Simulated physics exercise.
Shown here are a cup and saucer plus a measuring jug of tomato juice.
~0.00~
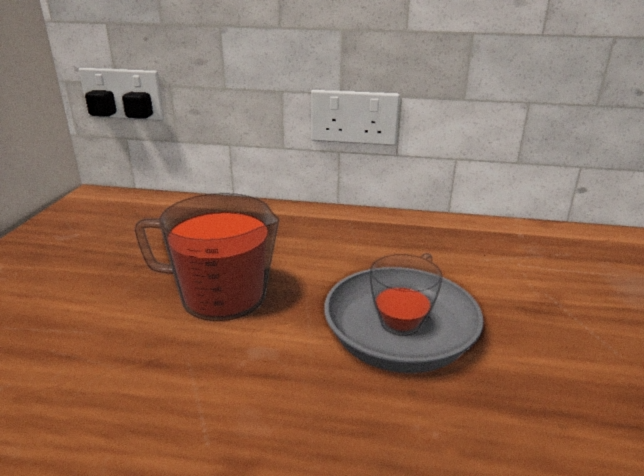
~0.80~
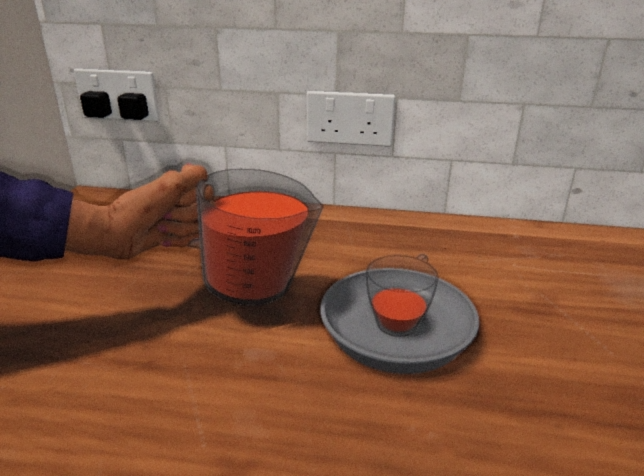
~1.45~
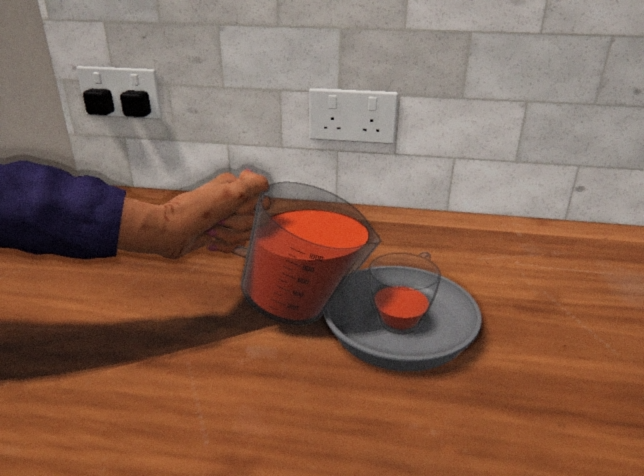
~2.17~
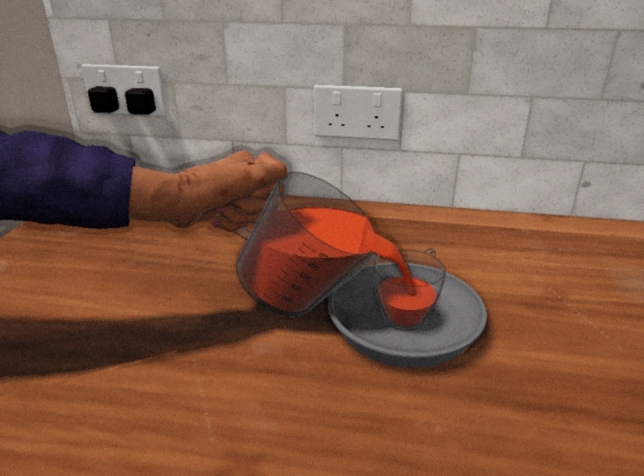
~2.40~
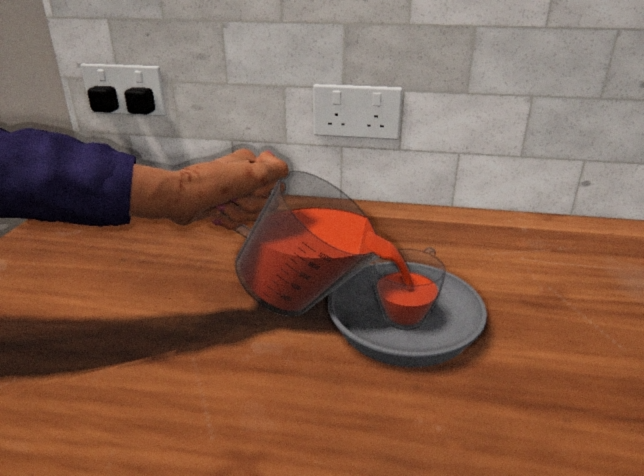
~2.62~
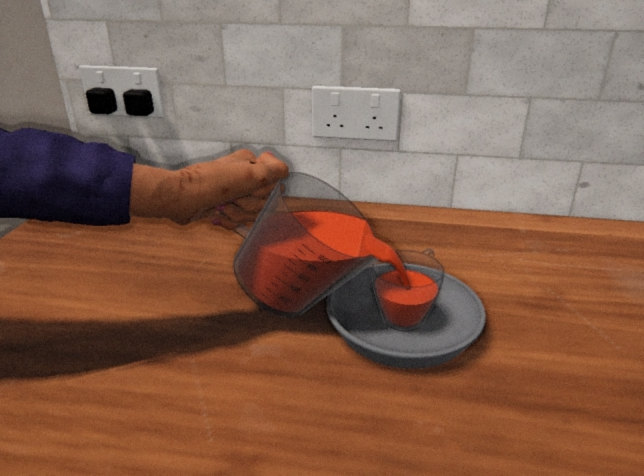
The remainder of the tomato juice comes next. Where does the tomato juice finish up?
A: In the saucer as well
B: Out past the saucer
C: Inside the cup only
Answer: B.
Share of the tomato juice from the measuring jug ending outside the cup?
I'd put it at about 80 %.
After 7.1 s, the cup is full to the brim; the saucer is wet, with room to spare.
After 10.6 s, the cup is full to the brim; the saucer is full and running over.
After 13.6 s, the cup is full to the brim; the saucer is full and running over.
